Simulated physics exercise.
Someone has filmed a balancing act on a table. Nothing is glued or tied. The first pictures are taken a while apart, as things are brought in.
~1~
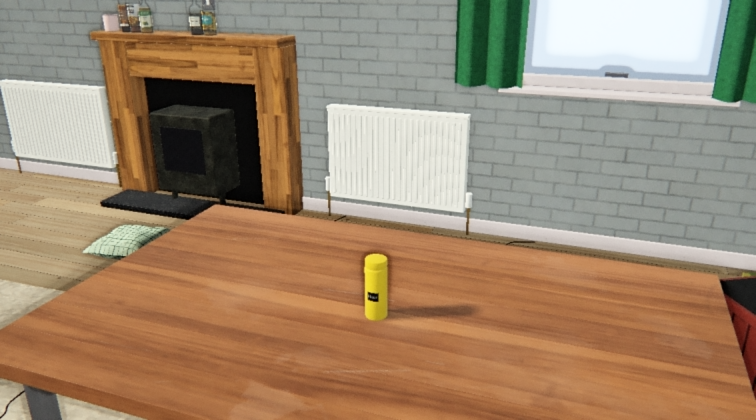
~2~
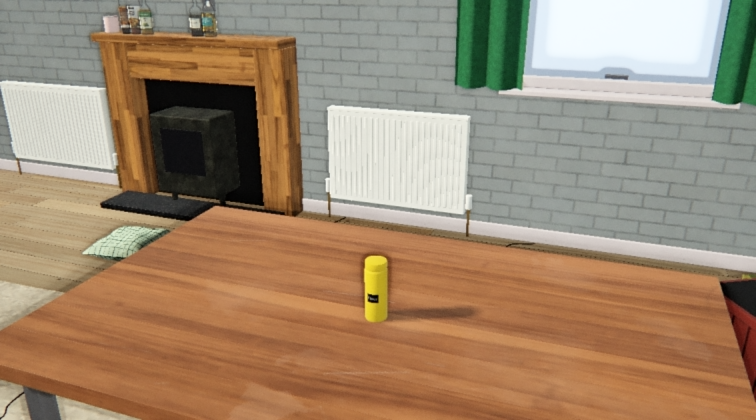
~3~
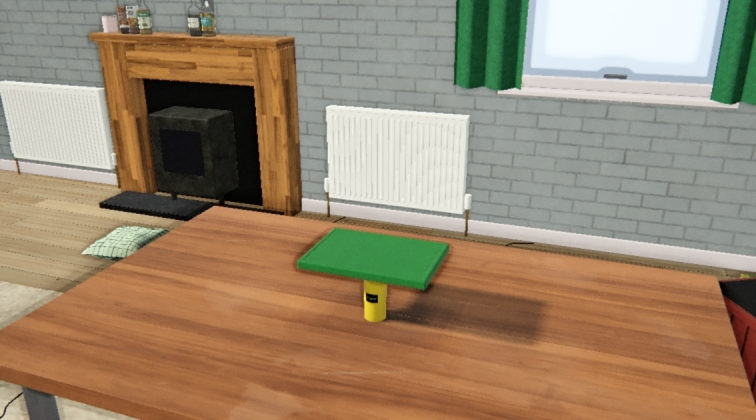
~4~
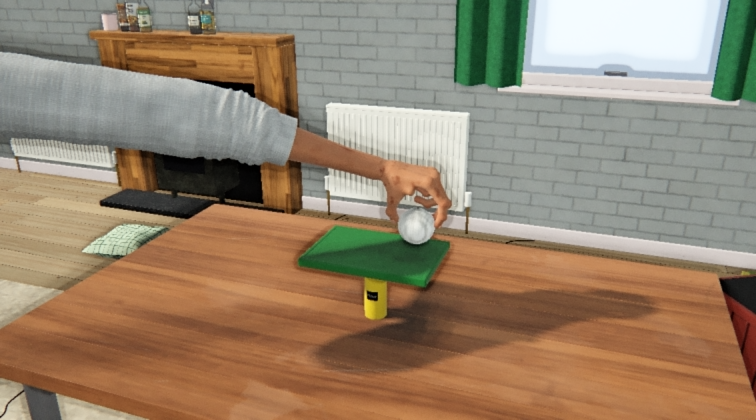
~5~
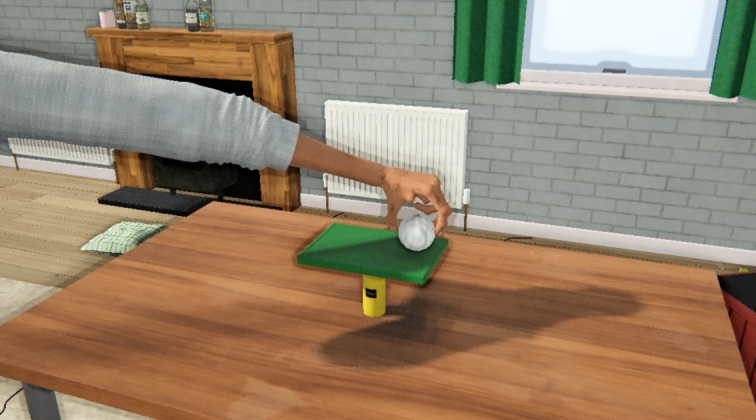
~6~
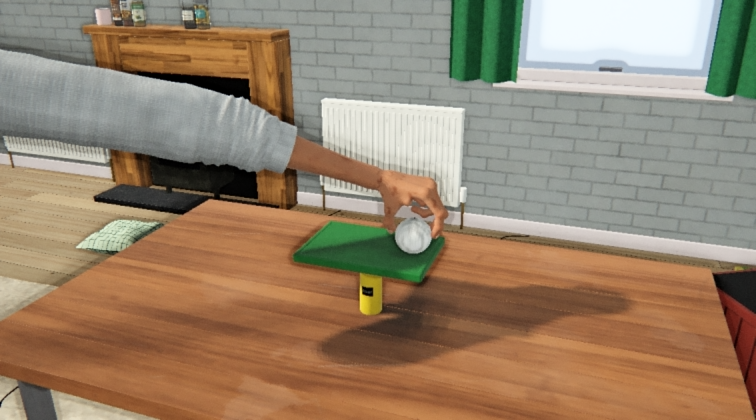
A hand lowering a white onion onto the right side of a green board balanced on a yellow shaker, still holding it.
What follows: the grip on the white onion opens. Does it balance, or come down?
In the end the stack comes apart.
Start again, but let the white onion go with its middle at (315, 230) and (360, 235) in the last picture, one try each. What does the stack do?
First, it loses its balance; second, it holds.
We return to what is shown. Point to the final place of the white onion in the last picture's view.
Around (429, 306).
Then, 0.40 s past the last view, white onion now fallen; green lid on its side.
Then, 0.50 s past the last view, green lid on its side.
Then, 0.80 s past the last view, green lid now fallen; yellow shaker rocked 12° from its first pose.
Finally, fallen, white onion and green lid; moved from the start, yellow shaker. Final places as the last picture's camera would see them, white onion near (429, 306). The stack gives way.
